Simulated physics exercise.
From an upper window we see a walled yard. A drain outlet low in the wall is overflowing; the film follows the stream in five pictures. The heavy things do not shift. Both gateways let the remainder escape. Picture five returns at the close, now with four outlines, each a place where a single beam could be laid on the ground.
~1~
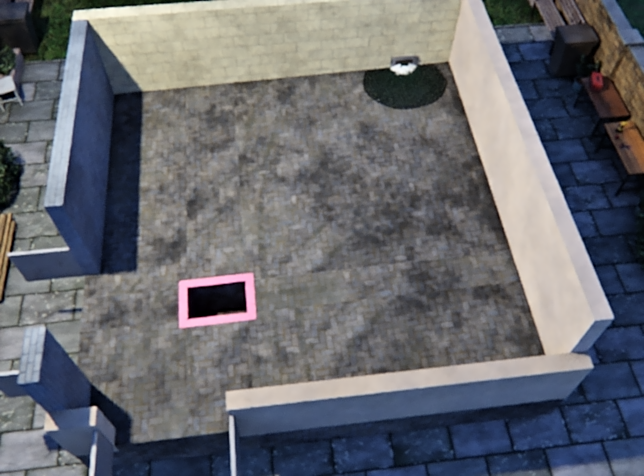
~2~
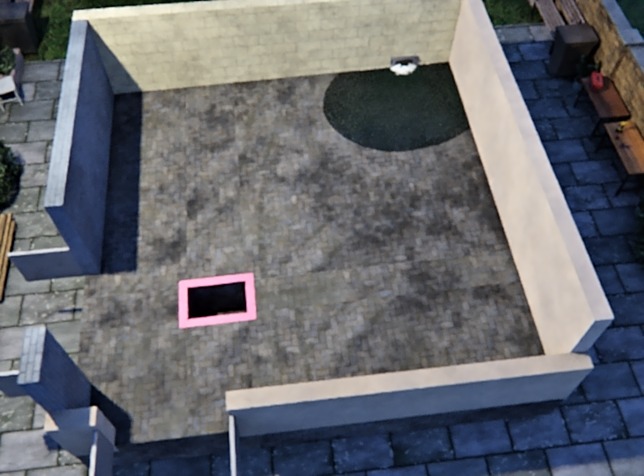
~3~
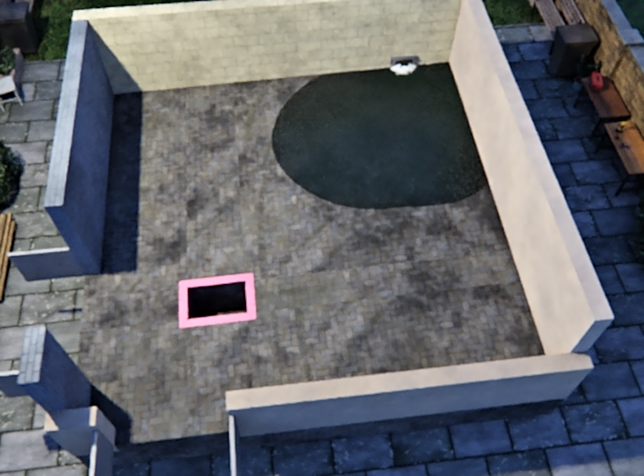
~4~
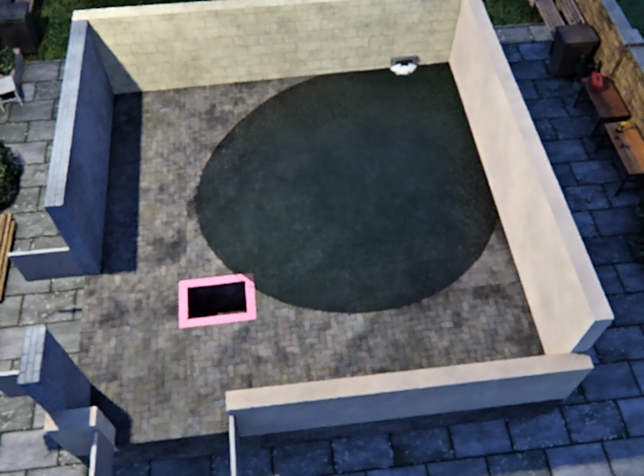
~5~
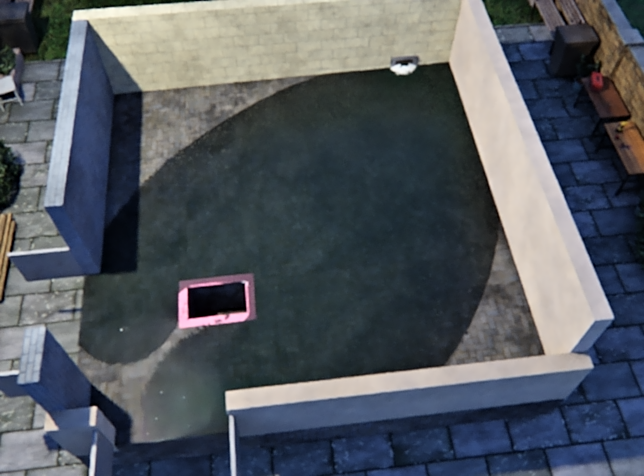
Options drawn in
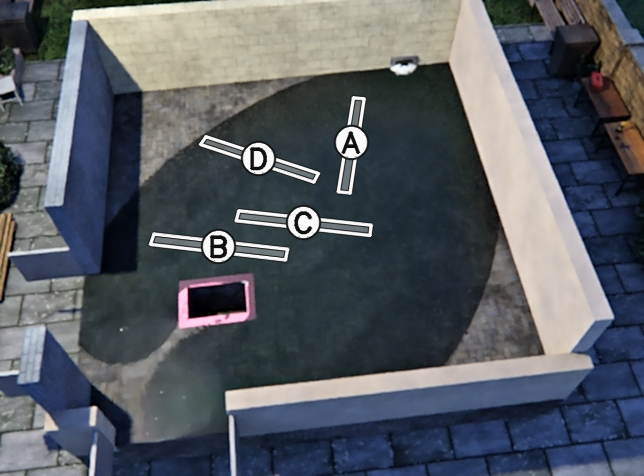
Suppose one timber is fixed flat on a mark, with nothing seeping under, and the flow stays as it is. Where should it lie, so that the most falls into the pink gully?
Go for D.
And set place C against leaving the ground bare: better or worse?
It is worse.
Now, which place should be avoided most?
The answer is C.
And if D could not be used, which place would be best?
A.
On the marked copy, A from (344, 192) to (358, 98); B from (152, 239) to (286, 254); C from (237, 215) to (370, 230); D from (203, 140) to (316, 177).
With A, about 12 % of the stream goes into the pink gully, about 88 % out by the gates.
With B, about 6 % of the stream goes into the pink gully, about 94 % out by the gates.
With C, next to none of the stream goes into the pink gully, about 99 % out by the gates.
With D, about 20 % of the stream goes into the pink gully, about 80 % out by the gates.
